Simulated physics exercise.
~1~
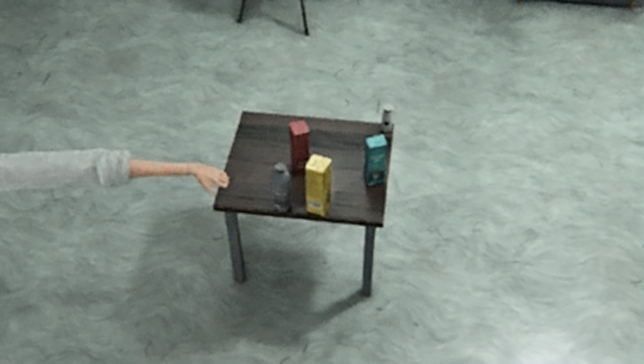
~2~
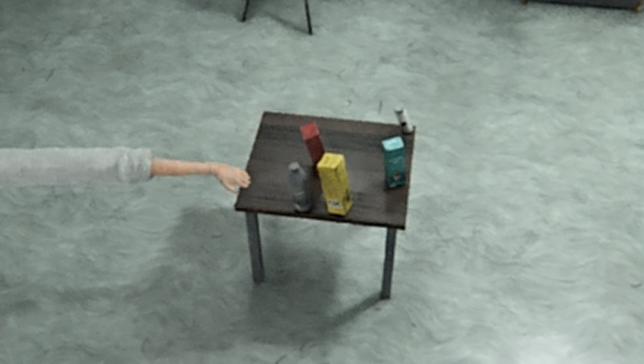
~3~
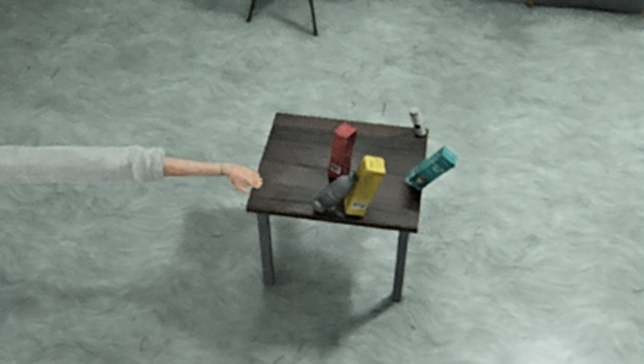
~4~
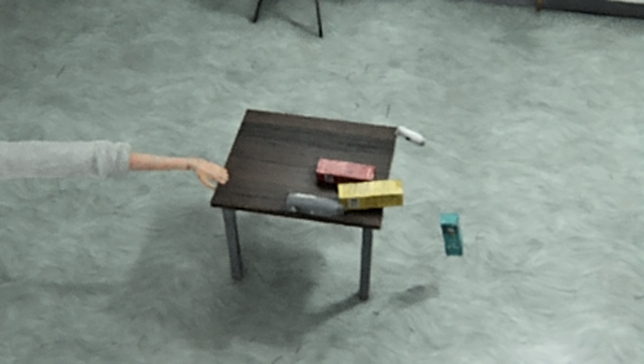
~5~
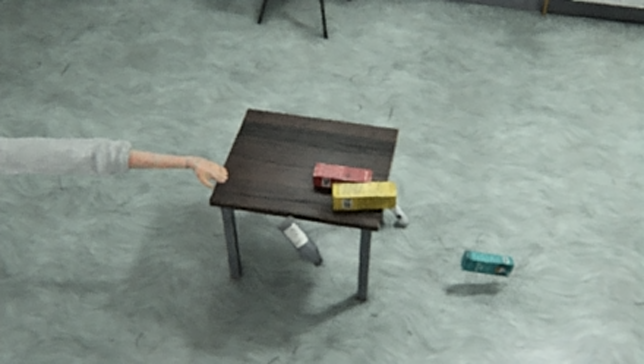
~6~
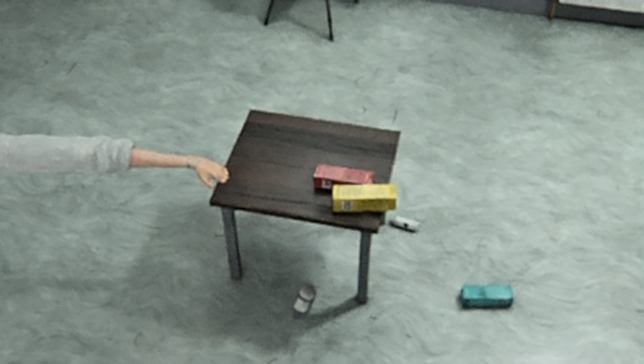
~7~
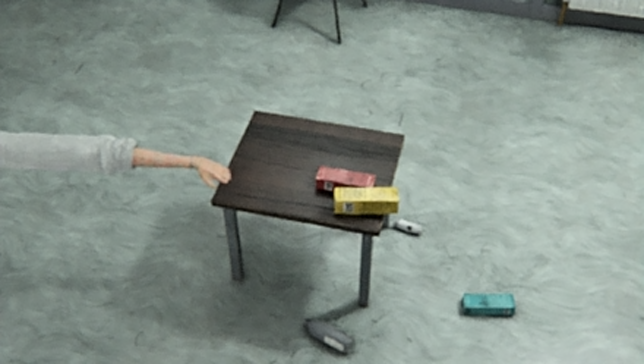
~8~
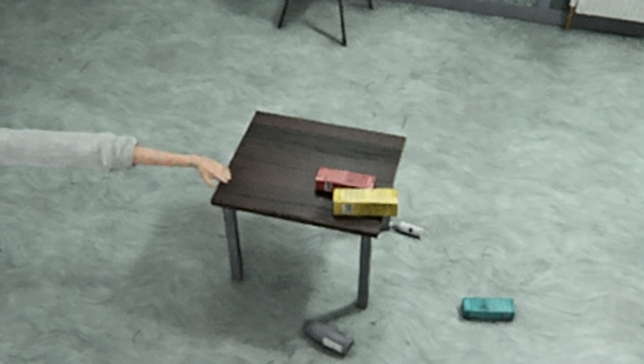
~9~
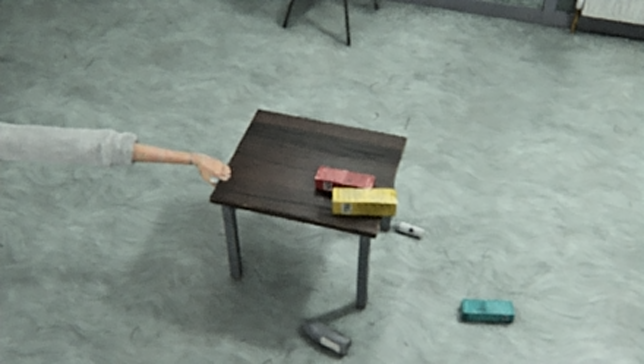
In a room with a pale, scuffed floor, a hand shoved a small dark table right and jerked it back, toppling everything on it; the turquoise carton, white shaker and grey bottle ended up off it, while the red and yellow cartons stayed lying on top.
